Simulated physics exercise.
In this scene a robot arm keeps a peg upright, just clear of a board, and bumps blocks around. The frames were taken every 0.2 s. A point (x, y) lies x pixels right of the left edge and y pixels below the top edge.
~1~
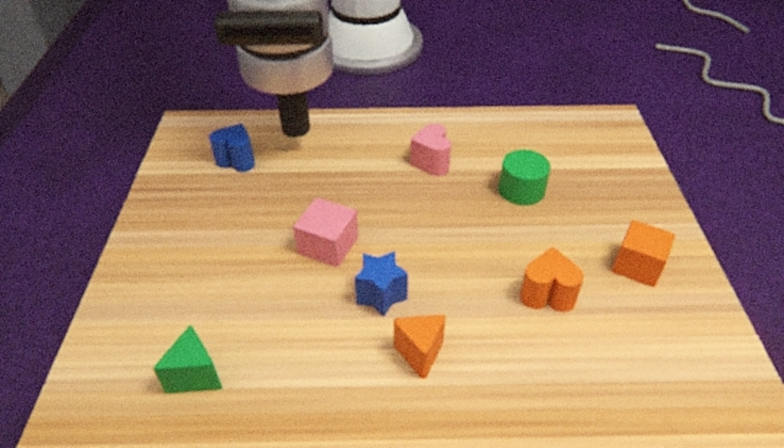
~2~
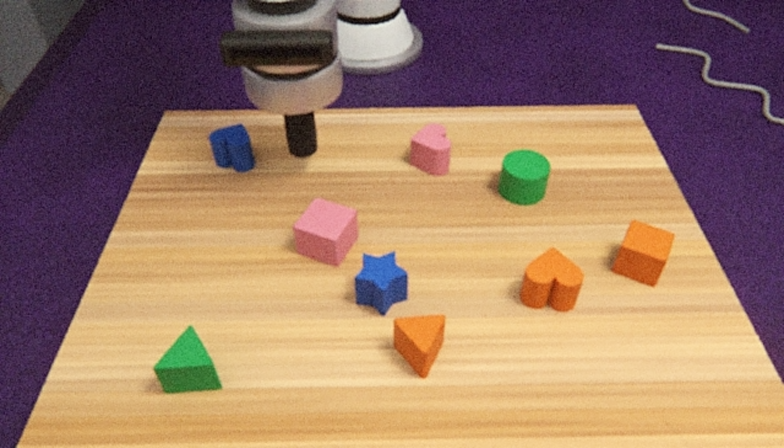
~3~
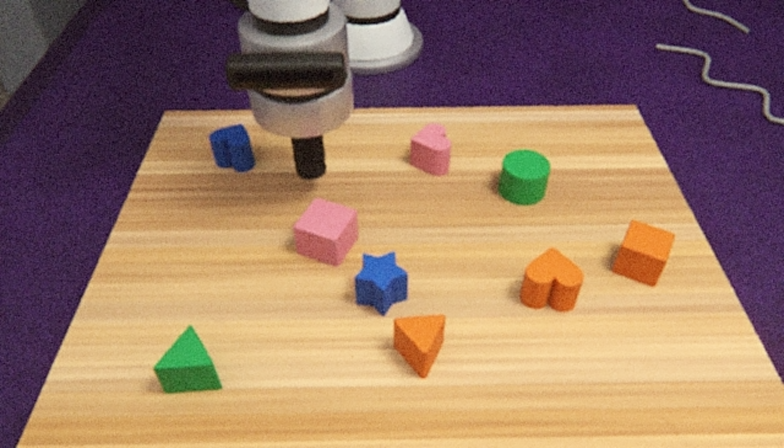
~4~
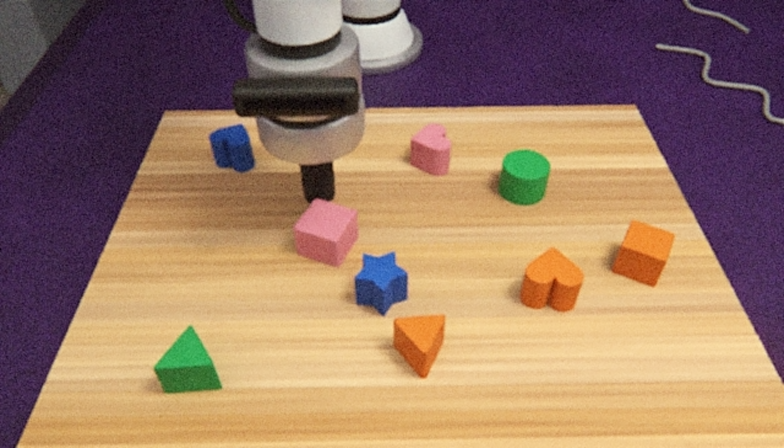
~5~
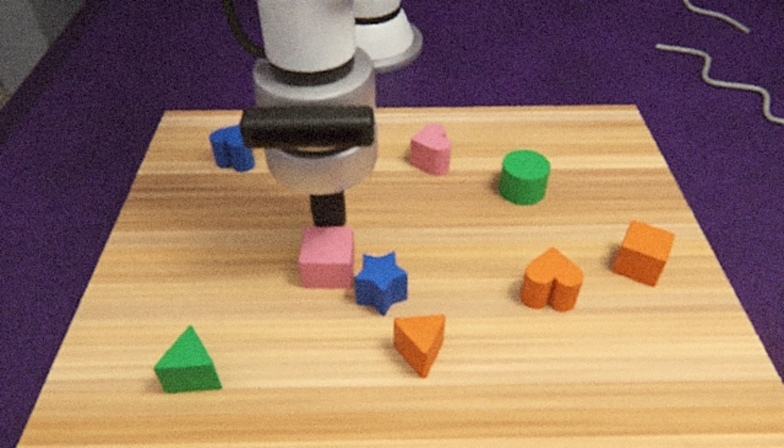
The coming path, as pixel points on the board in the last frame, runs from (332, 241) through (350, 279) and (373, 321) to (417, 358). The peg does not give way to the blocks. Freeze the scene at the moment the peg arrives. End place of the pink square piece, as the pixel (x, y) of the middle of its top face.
Its top middle will sit at (324, 305).
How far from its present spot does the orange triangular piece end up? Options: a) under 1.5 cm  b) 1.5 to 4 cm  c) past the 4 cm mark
My pick is b.
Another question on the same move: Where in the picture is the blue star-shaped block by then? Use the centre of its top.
The point I'd pick in the picture is (434, 301).
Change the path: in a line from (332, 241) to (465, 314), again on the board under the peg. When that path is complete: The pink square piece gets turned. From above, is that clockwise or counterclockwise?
Its spin: Clockwise.
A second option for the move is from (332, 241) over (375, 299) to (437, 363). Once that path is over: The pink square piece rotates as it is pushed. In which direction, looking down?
With the clock.
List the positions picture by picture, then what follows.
Peg tip at (296, 130); block tops, pink square piece at (325, 218); blue star-shaped block at (381, 268); orange triangular piece at (421, 328), in the first picture.
Peg at (304, 150); blocks unchanged, in the second picture.
Peg at (311, 171); blocks unchanged, in the third picture.
Peg at (320, 195); blocks unchanged, in the fourth picture.
Peg at (330, 222); pink square piece at (326, 244); blue star-shaped block at (381, 268); orange triangular piece at (421, 328), in the fifth picture.
What follows on the original path. One third of the way, peg at (349, 262); pink square piece at (328, 284), turned 20° clockwise; blue star-shaped block at (386, 273).
Two thirds of the way, peg at (373, 304); pink square piece at (324, 305), turned 55° clockwise; blue star-shaped block at (415, 293), turned 80° anticlockwise.
At the end, peg at (417, 340); pink square piece at (324, 305), turned 55° clockwise; blue star-shaped block at (434, 301), turned 145° anticlockwise; orange triangular piece at (449, 351), turned 45° anticlockwise.
